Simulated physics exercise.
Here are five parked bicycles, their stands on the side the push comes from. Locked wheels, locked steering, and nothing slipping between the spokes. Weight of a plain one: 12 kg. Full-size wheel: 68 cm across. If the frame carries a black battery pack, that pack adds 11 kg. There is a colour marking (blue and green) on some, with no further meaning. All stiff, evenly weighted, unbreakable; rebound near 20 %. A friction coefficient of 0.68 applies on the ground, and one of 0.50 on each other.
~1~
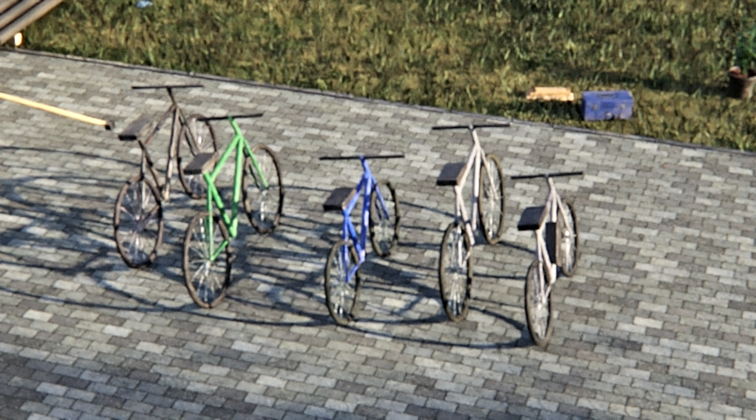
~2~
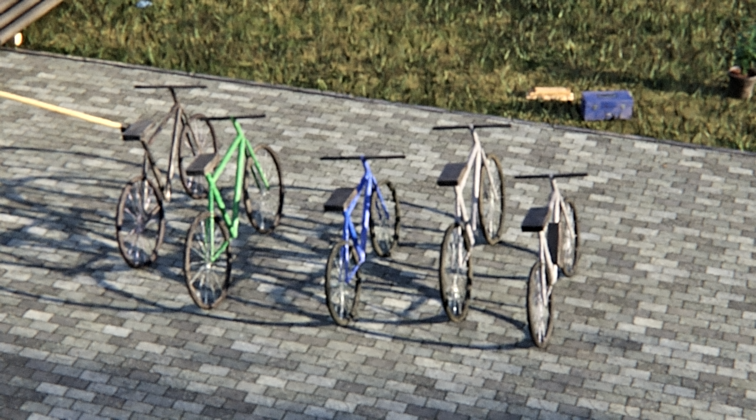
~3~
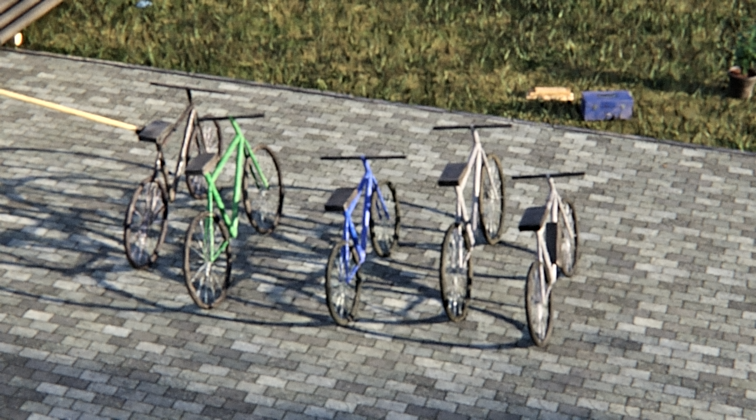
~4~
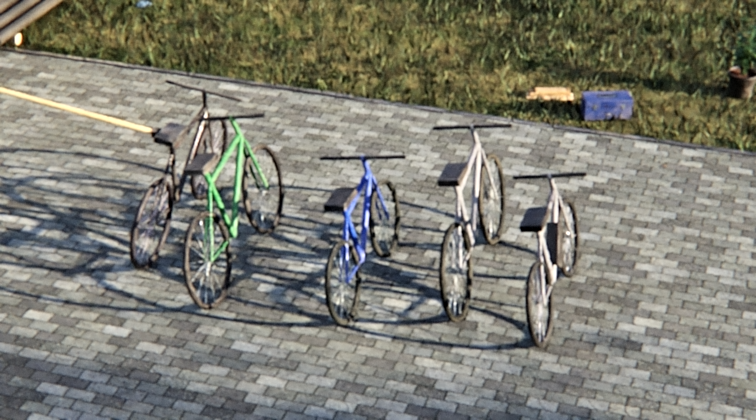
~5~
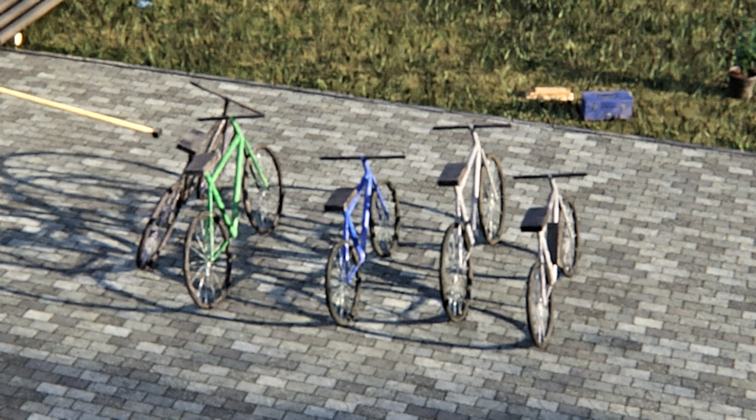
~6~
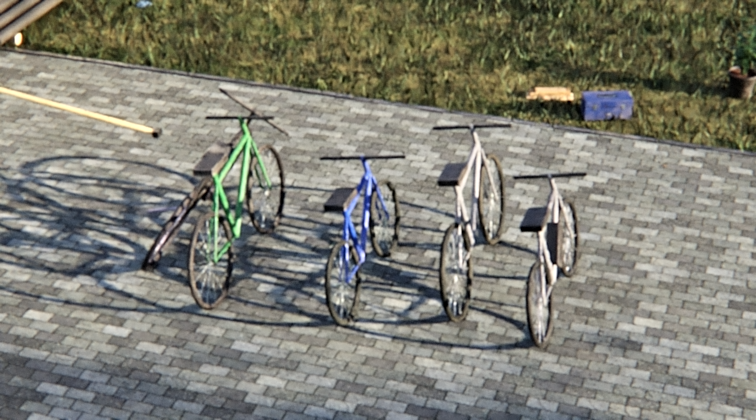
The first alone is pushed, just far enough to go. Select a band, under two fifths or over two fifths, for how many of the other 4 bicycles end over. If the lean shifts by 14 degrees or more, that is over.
The share is over two fifths.
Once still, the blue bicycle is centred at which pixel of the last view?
Near (437, 269).
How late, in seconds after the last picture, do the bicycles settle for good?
At roughly 1.5 seconds.
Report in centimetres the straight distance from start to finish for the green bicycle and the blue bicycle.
Distance from start in cm - green 70, blue 60.
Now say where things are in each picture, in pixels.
In the first frame (we follow the side turned to the camera), pole end (107, 128) 11 cm from the first bicycle; green bicycle (264, 197); blue bicycle (324, 280); no other piece has moved.
In the second frame, pole end (122, 130) pushing; green bicycle (265, 198).
In the third frame, pole end (138, 132) pushing; blue bicycle (325, 281); no other piece has moved.
In the fourth frame, pole end (153, 135) pushing; blue bicycle (325, 281); no other piece has moved.
In the fifth frame, pole end (154, 135) stopped; green bicycle (264, 198); no other piece has moved.
In the sixth frame, pole end (154, 135) stopped; green bicycle (270, 200) tipped 4°; blue bicycle (325, 281); one has shifted.
Then, 0.47 s on from the sixth picture, 1 of the 4 other bicycles over; green bicycle tipped 30°.
Then, 0.75 s on from the sixth picture, 1 of the 4 other bicycles over; green bicycle tipped 56°; blue bicycle tipped 8°.
Then, 1.15 s on from the sixth picture, 2 of the 4 other bicycles over; green bicycle lying flat; blue bicycle tipped 69°.
Finally, 3 of the 4 other bicycles over; green bicycle lying flat; blue bicycle tipped 73°. That is 75 per cent. One left standing. Seen by the last camera, middles, green bicycle near (316, 254), blue bicycle near (437, 269).
